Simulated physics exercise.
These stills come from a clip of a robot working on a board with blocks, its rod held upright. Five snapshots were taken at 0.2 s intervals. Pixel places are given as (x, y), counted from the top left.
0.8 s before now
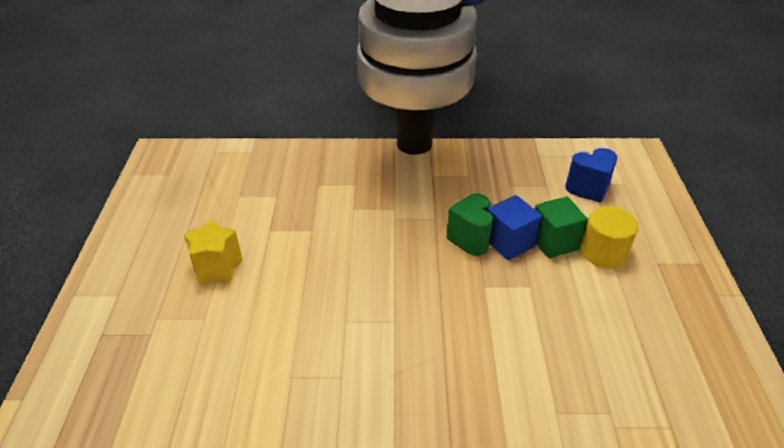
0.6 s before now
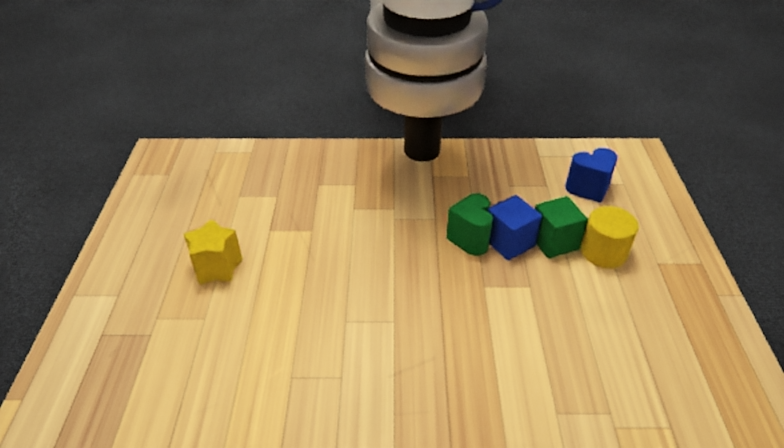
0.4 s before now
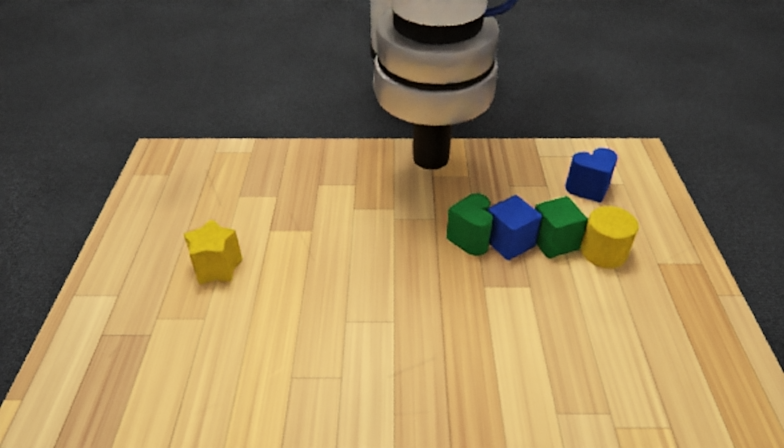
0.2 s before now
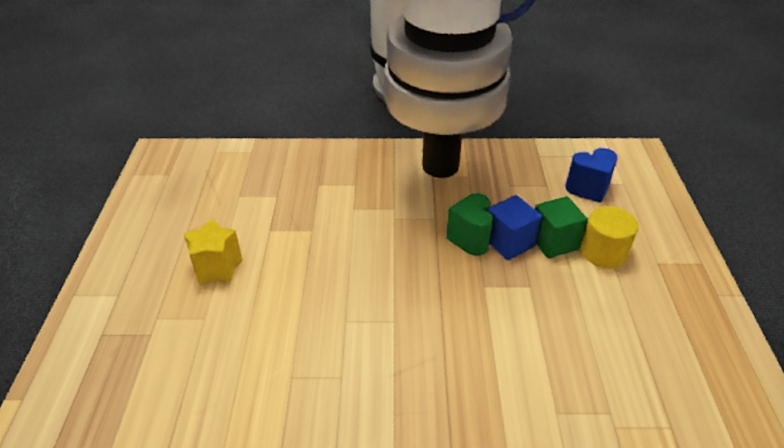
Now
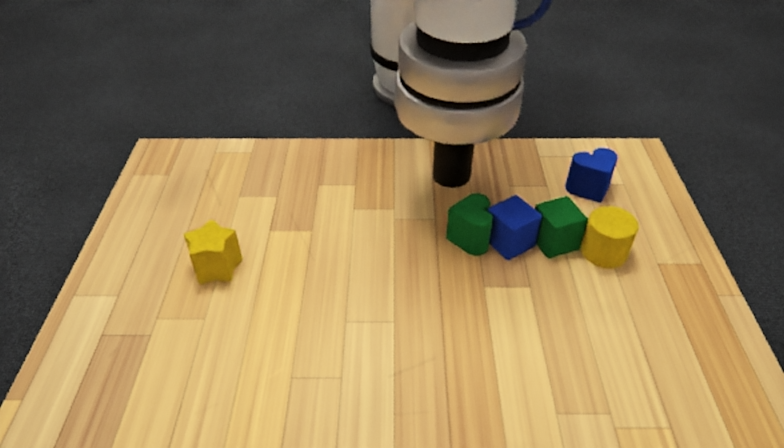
Robot arm with a black rod moving slowly forward and right toward a row of green, blue and yellow blocks, which stay still.
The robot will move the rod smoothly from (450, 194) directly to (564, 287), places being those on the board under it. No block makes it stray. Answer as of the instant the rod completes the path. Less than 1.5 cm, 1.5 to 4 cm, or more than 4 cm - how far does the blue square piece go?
It slides well over 4 cm.
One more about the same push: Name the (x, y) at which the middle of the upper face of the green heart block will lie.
Its top face will be centred at roughly (485, 232).
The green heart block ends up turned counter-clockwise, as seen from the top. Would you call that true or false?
False - the claim does not hold.
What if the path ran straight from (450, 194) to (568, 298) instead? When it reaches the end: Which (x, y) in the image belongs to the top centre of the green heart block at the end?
The centre of its top will be at (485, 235).
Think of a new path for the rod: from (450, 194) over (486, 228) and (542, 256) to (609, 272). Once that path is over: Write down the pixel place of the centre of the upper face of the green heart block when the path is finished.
At pixel (485, 232).
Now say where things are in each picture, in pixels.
In the first picture, rod tip (414, 144); block tops, green heart block (474, 208); blue square piece (515, 211); green square piece (562, 211); yellow disc (614, 221).
In the second picture, rod (422, 151); blocks unchanged.
In the third picture, rod (431, 159); blocks unchanged.
In the fourth picture, rod (441, 167); blocks unchanged.
In the fifth picture, rod (451, 176); green heart block (474, 208); blue square piece (515, 211); green square piece (562, 211); yellow disc (614, 221).
On the path given first. One third of the way, rod (487, 204); green heart block (475, 219), turned 20° clockwise; blue square piece (518, 218), turned 25° anticlockwise.
Two thirds of the way, rod (526, 235); green heart block (485, 232), turned 75° clockwise; blue square piece (553, 250).
At the end, rod (569, 269); green heart block (485, 232), turned 75° clockwise; blue square piece (593, 290), turned 30° clockwise; green square piece (566, 211); yellow disc (618, 220).
